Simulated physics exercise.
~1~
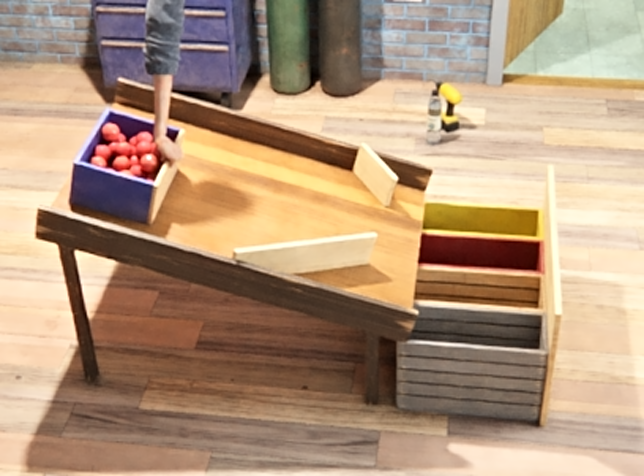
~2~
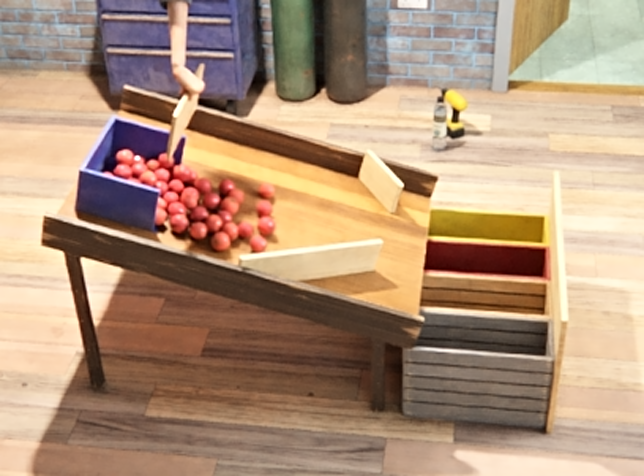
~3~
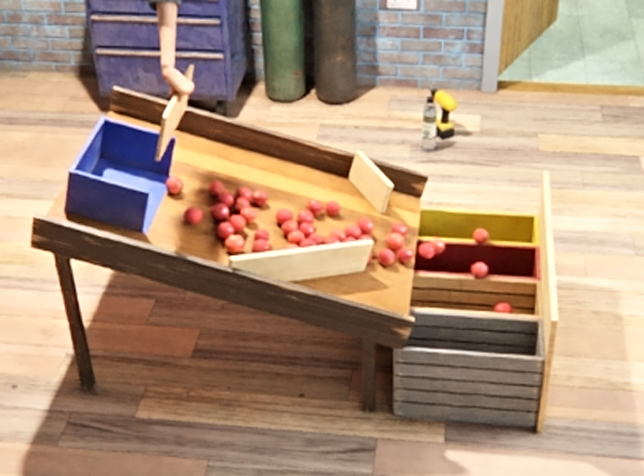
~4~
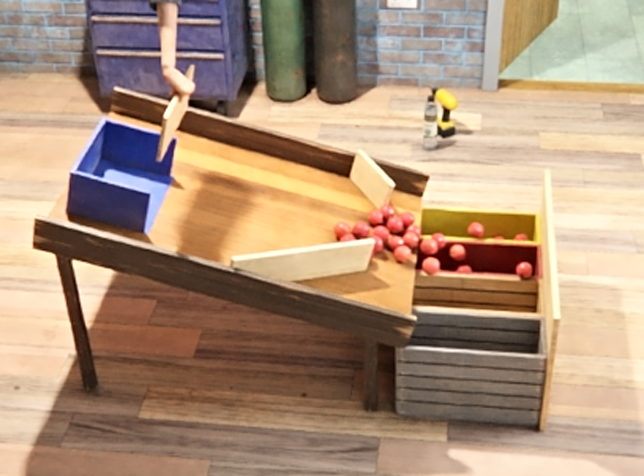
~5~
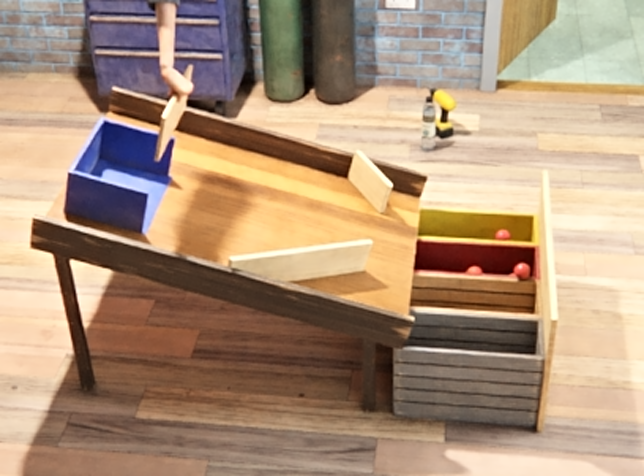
On a sloping table, a hand lifts a gate and red tomatoes roll down into the bins.
